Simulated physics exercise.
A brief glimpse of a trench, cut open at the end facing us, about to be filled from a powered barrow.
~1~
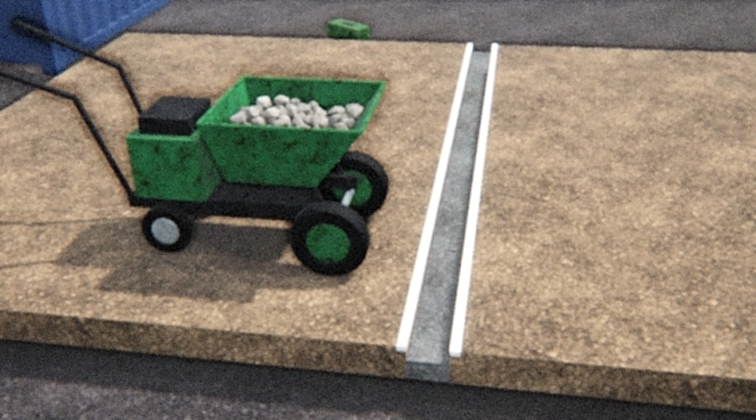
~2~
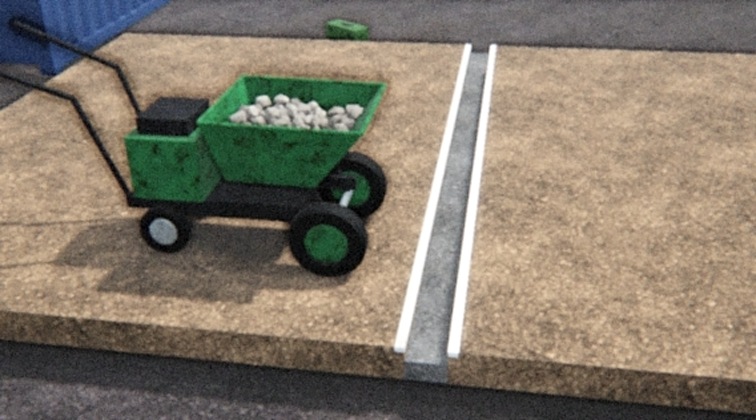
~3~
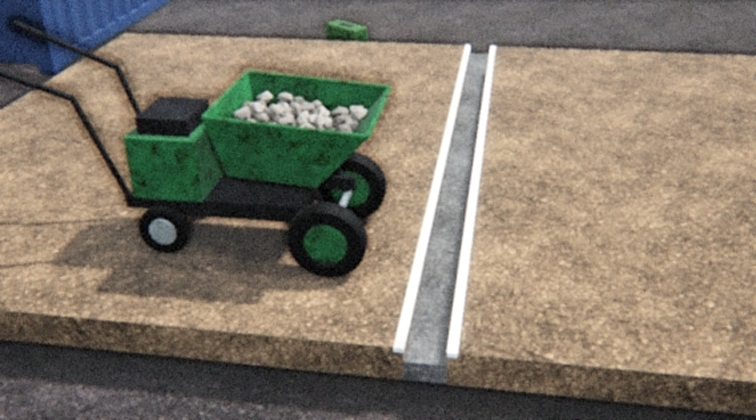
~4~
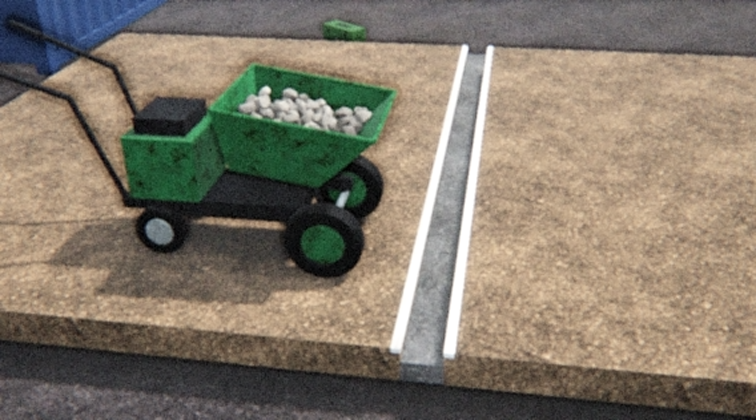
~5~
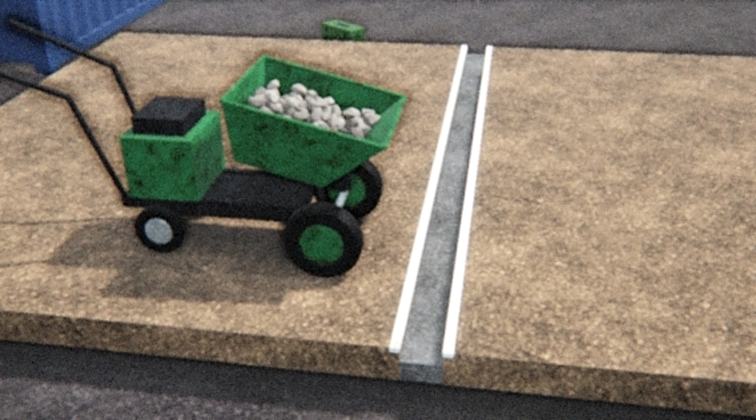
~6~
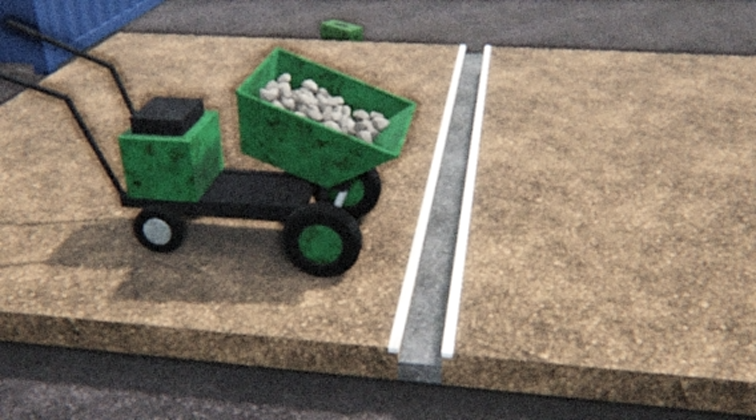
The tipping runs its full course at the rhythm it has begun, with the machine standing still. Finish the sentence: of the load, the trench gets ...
... a minority of it.
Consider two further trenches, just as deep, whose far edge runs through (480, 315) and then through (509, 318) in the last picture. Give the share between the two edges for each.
Roughly 50 percent first and 80 percent second.
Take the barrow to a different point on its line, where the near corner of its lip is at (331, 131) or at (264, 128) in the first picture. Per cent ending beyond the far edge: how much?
Roughly 40 and 0 percent respectively.
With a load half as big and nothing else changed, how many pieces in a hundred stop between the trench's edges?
I'd put it at about 20 per cent.
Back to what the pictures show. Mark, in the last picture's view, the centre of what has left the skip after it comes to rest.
Centre at rest: Close to (486, 251).
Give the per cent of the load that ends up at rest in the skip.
That comes to about 15 per cent or so.
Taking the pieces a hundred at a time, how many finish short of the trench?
Around 0 %.
Just after the last frame, skip tipped steeply; every one in the skip.
A moment on, skip tipped right over; the larger part in the skip; roughly a quarter beyond it; just a few falling.
Further on, skip tipped right over; roughly a quarter in the skip; about a tenth in or heaped over the trench; roughly two thirds beyond it.
When it is over, skip tipped right over; about a tenth in the skip; roughly a quarter in or heaped over the trench; roughly two thirds beyond it.
